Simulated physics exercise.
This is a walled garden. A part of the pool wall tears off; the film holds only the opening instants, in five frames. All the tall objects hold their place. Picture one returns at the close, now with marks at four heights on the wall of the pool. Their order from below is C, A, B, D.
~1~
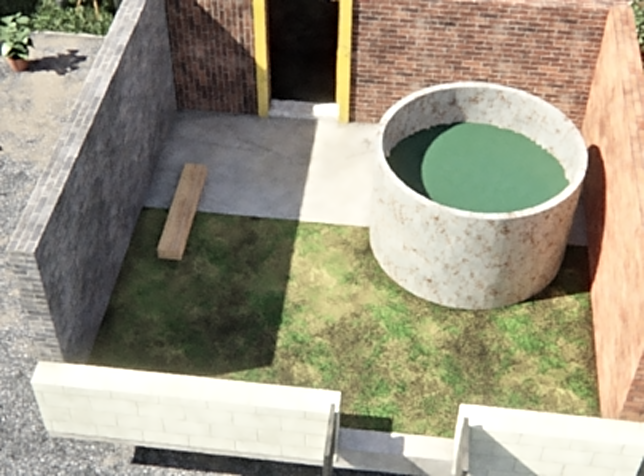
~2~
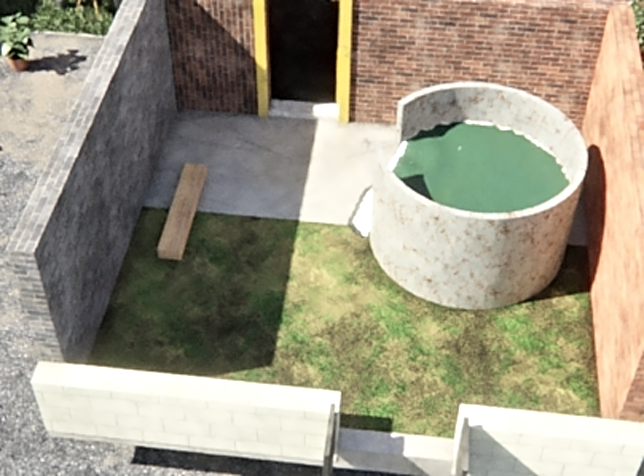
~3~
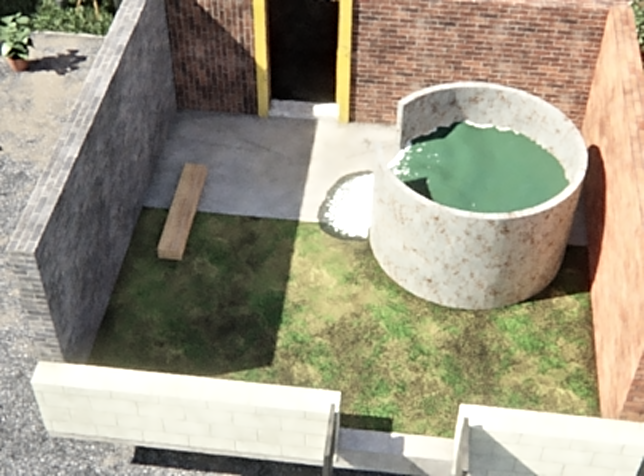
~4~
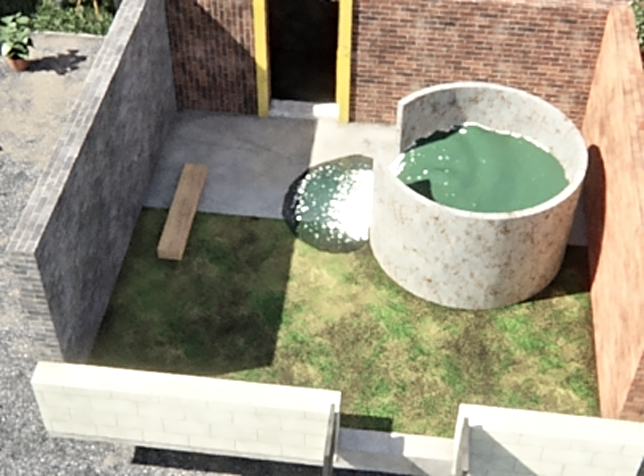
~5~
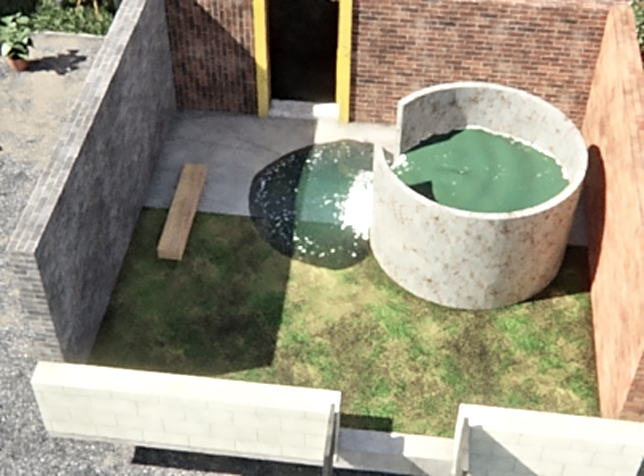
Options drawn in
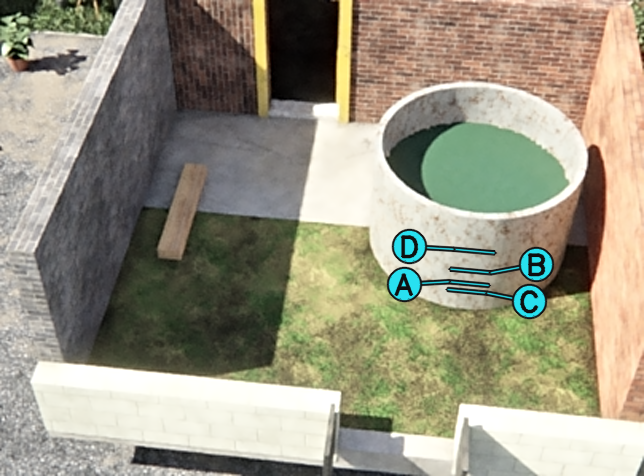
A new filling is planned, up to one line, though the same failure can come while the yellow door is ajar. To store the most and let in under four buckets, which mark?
I would pick mark A.
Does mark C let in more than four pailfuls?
No.
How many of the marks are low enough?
Two of them.
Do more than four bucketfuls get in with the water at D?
Yes, that goes wrong.
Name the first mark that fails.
B.
In cyan, A at (468, 283); B at (470, 270); C at (467, 291); D at (473, 251); from the bottom up C, A, B, D.
With A, a bucket or two gets in.
With B, about 13 bucketfuls get in.
With C, nothing gets over.
With D, dozens of bucketfuls pour in.
